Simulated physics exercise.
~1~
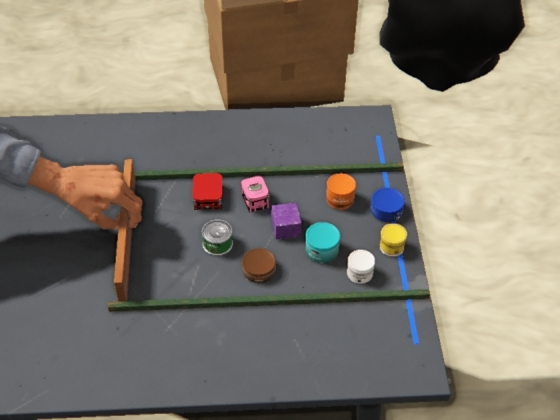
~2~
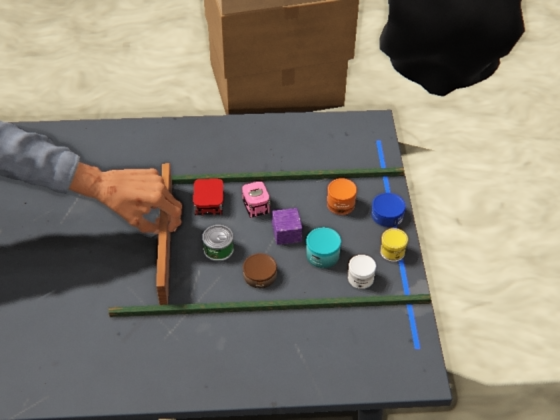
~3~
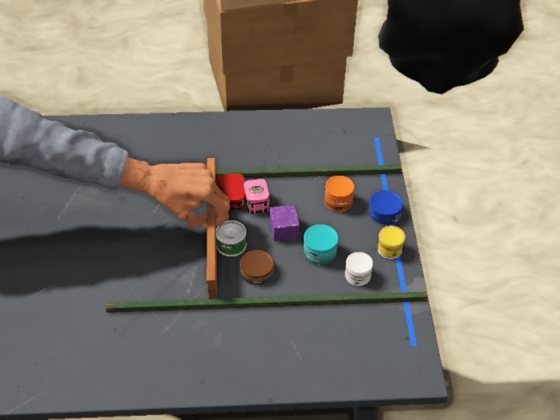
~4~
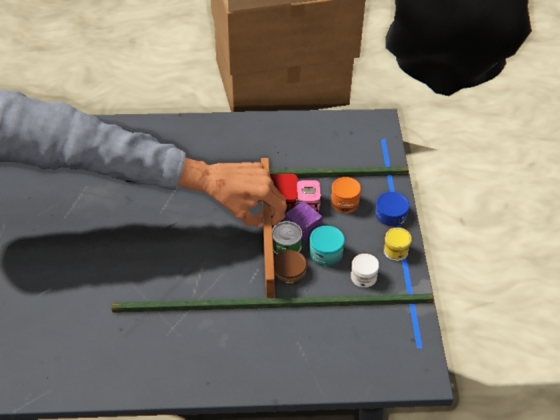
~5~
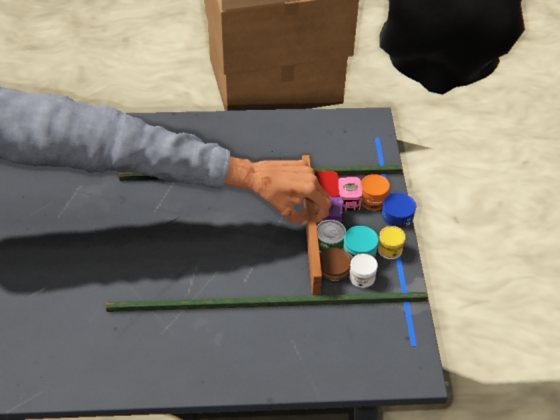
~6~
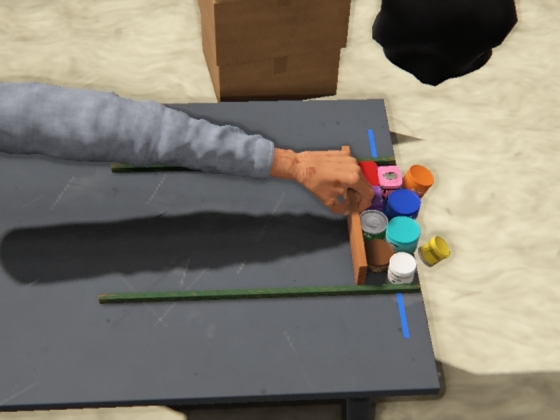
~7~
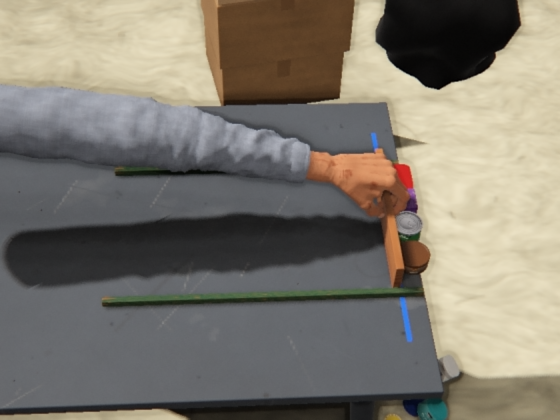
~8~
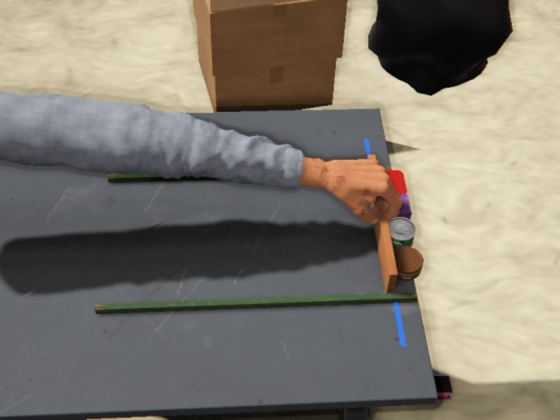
On a dark grey table outdoors on pale sandy ground, seen from above by a slightly swaying camera, two green strips border a wide channel leading to a blue tape line near the right edge. A hand in a grey sleeve holds an upright brown board at the left, with small colourful tubs, pots and blocks scattered ahead. The hand pushes the board steadily right, gathering the red, pink, purple and green pieces, then the rest. The bunch crosses the tape and pieces tumble off the edge. The board halts at the tape, with red, purple, green and brown pieces still at the brink.
